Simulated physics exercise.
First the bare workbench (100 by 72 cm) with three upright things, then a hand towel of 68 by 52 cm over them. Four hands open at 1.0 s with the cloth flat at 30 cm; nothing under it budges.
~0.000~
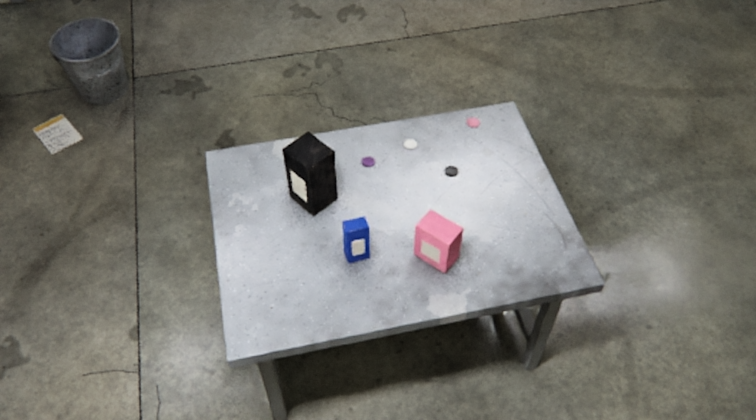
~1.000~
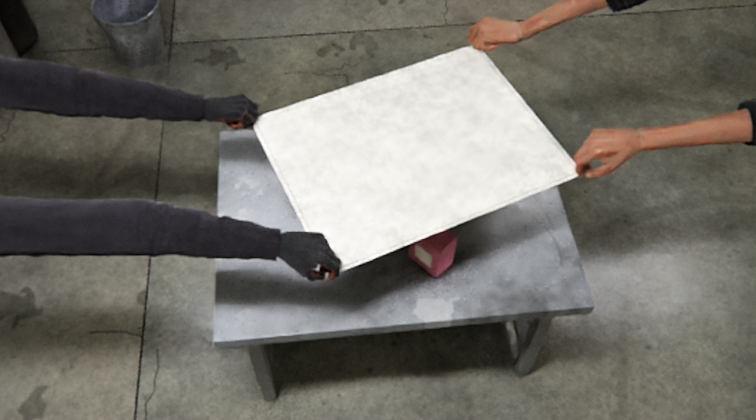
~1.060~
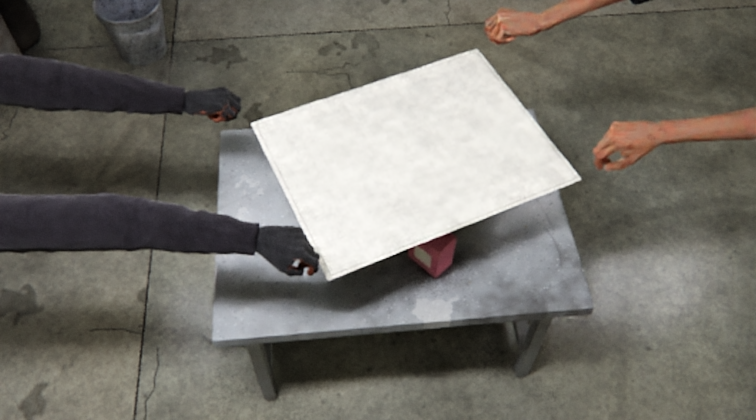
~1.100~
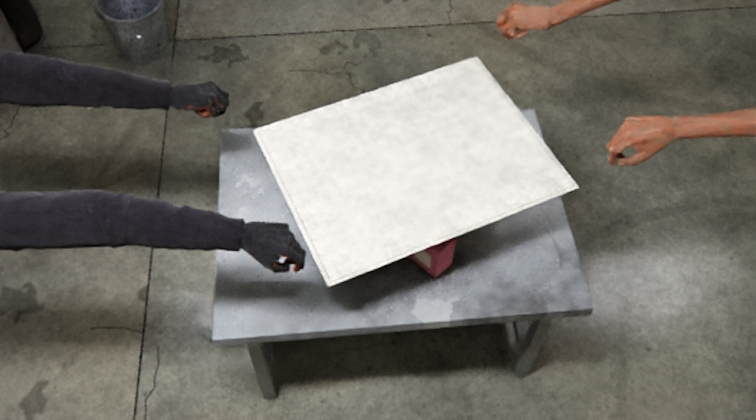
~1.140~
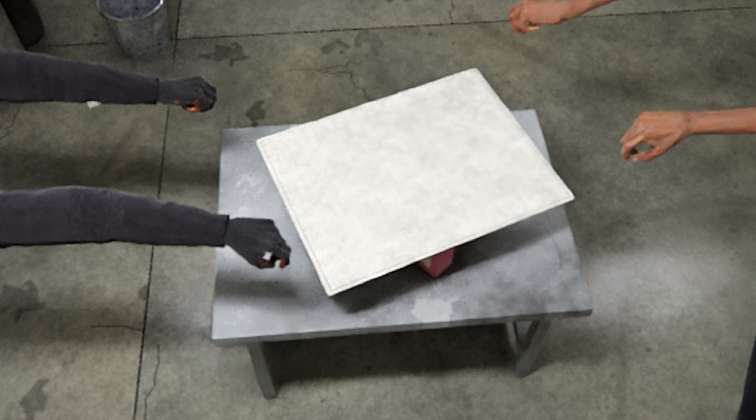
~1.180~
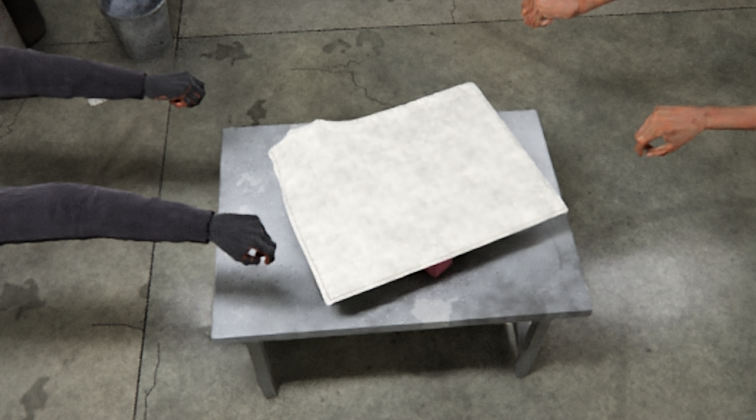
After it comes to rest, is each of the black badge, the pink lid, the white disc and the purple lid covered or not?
The black badge ends under the cloth, the pink lid stays uncovered, the white disc ends under the cloth, the purple lid vanishes under it.
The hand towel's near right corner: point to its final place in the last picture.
That corner settles near pixel (542, 243) in the last view.
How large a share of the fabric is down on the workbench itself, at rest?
Roughly 35 % of it.
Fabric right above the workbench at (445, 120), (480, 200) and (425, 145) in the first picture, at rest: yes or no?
In that order: Bare, covered, under it.
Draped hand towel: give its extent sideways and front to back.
Width about 70 centimetres, depth about 62 centimetres.
At 1.4 s, 35 % of it is down, spanning 70 by 60 cm, above black badge, white disc, purple lid.
At 1.5 s, 35 % of it is down, spanning 69 by 62 cm, above black badge, white disc, purple lid.
At 1.7 s, 35 % of it is down, spanning 70 by 63 cm, above black badge, white disc, purple lid.
At 1.9 s, 35 % of it is down, spanning 70 by 63 cm, above black badge, white disc, purple lid.
At 2.7 s, 35 % of it is down, spanning 69 by 63 cm, above black badge, white disc, purple lid.
